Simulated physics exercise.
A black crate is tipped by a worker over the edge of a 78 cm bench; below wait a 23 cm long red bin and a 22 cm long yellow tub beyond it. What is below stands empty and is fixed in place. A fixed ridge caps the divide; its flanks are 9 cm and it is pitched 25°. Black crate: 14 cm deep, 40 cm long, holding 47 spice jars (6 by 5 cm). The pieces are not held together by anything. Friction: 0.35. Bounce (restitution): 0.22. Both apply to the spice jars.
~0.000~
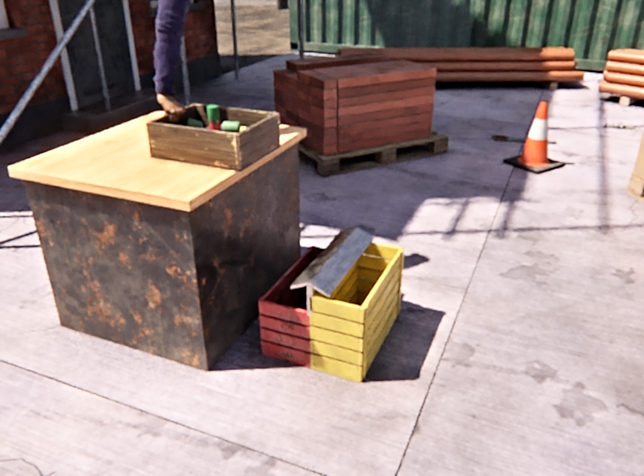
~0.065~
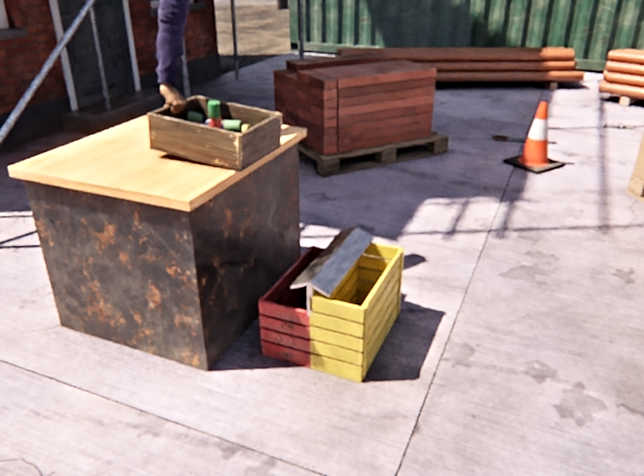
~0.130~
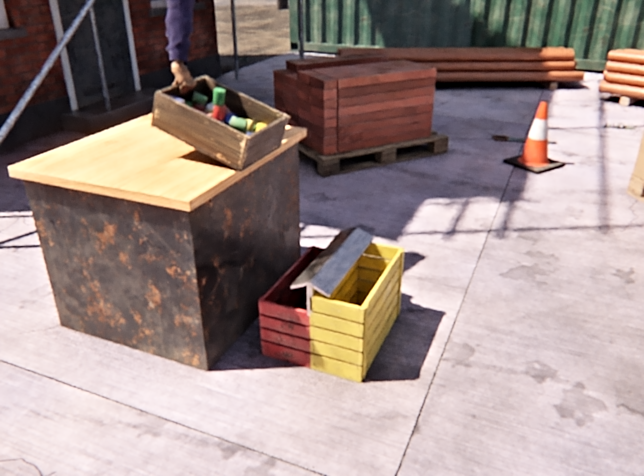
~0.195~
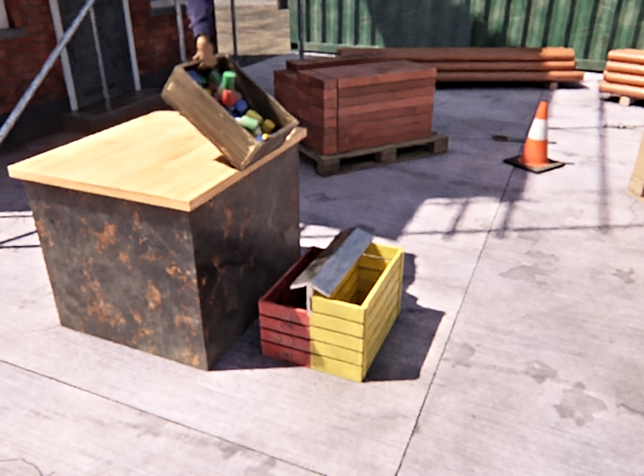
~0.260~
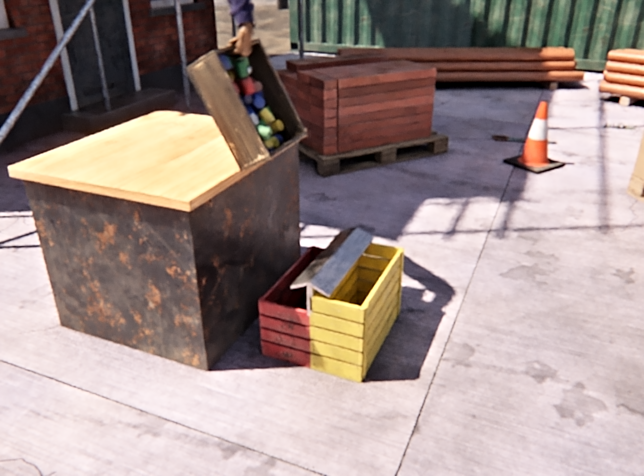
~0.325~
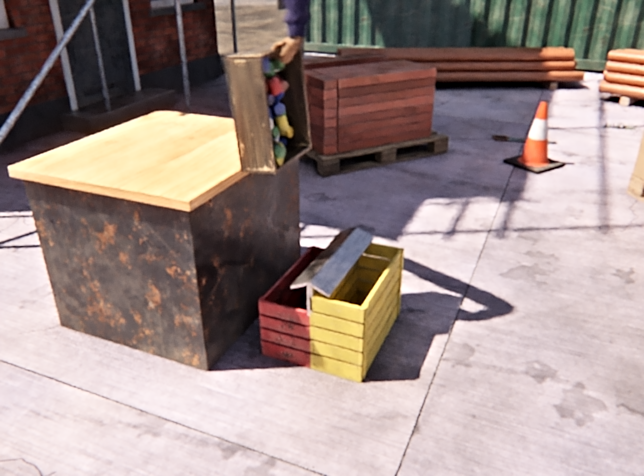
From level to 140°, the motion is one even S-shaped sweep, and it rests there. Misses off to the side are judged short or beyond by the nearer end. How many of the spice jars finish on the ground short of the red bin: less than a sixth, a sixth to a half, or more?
Fewer than a sixth of them finish on the ground short of the red bin.
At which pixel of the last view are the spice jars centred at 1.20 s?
Look near pixel (461, 359).
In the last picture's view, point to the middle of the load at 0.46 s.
Somewhere near (314, 137) in the last picture's pixels.
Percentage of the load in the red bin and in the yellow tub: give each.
First place roughly 20 per cent, second place roughly 15 per cent.
After 0.46 s, tilt 126°; 41 still in the black crate and 6 in the air.
After 0.64 s, tilt 140°; 47 in the air.
After 0.88 s, tilt 140°; 8 in the red bin, 6 in the yellow tub, 21 on the ground beyond the yellow tub and 12 in the air.
Final count (at 1.20 s), 10 in the red bin, 6 in the yellow tub, 2 on the ground short of the red bin and 29 on the ground beyond the yellow tub. Asked share, 2 of 47, 4 per cent.
